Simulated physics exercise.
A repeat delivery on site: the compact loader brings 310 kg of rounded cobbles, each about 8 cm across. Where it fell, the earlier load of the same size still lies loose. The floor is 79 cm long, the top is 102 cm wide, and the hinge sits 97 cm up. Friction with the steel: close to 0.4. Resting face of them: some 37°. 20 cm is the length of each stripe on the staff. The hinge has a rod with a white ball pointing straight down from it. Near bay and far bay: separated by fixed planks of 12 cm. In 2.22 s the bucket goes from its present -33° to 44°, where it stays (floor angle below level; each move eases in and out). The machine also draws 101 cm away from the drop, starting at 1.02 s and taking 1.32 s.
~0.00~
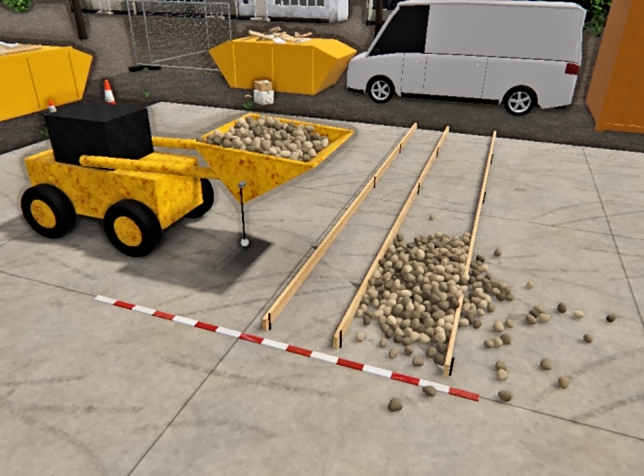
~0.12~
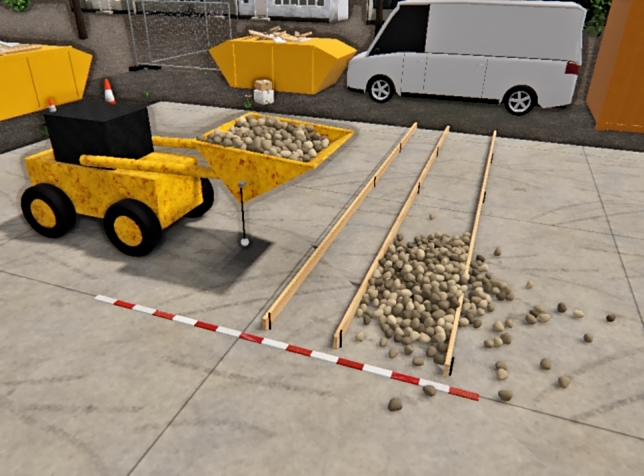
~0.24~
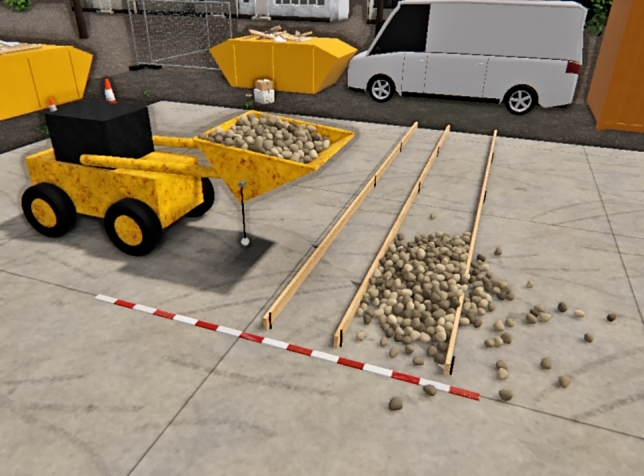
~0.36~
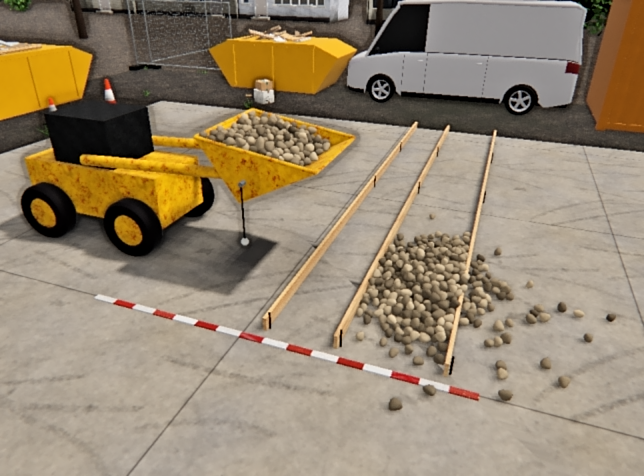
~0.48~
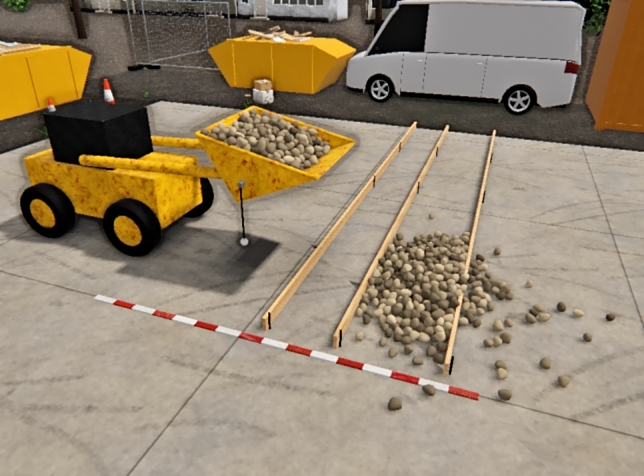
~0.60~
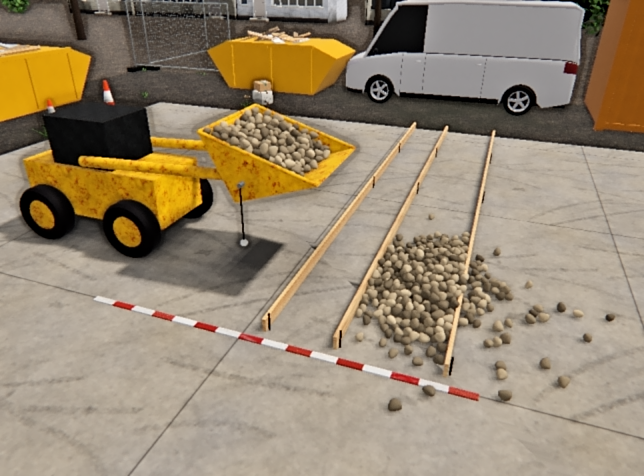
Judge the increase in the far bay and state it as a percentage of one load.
Close to 0 parts in a hundred.
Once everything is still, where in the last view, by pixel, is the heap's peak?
Close to (430, 266).
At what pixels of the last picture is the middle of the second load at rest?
I'd say close to (277, 254).
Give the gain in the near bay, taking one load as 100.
I'd say some 15 per cent of a load.
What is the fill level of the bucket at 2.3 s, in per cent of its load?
Some 0 %, roughly, is held.
After 1.7 s the floor is at 32°; in per cent of one load, 50 in the bucket, 38 short of the bays, 12 in the near bay, 89 in the far bay, 11 past the last board; the foremost stones are at (581, 335).
After 2.3 s the floor is at 44°; in per cent of one load, 0 in the bucket, 84 short of the bays, 16 in the near bay, 89 in the far bay, 11 past the last board; the foremost stones are at (581, 335).
After 2.8 s the floor is at 44°; in per cent of one load, 0 in the bucket, 84 short of the bays, 16 in the near bay, 89 in the far bay, 11 past the last board; the foremost stones are at (581, 335).
After 5.2 s the floor is at 44°; in per cent of one load, 0 in the bucket, 84 short of the bays, 16 in the near bay, 89 in the far bay, 11 past the last board; the foremost stones are at (581, 335). Net gain in the far bay, 0.
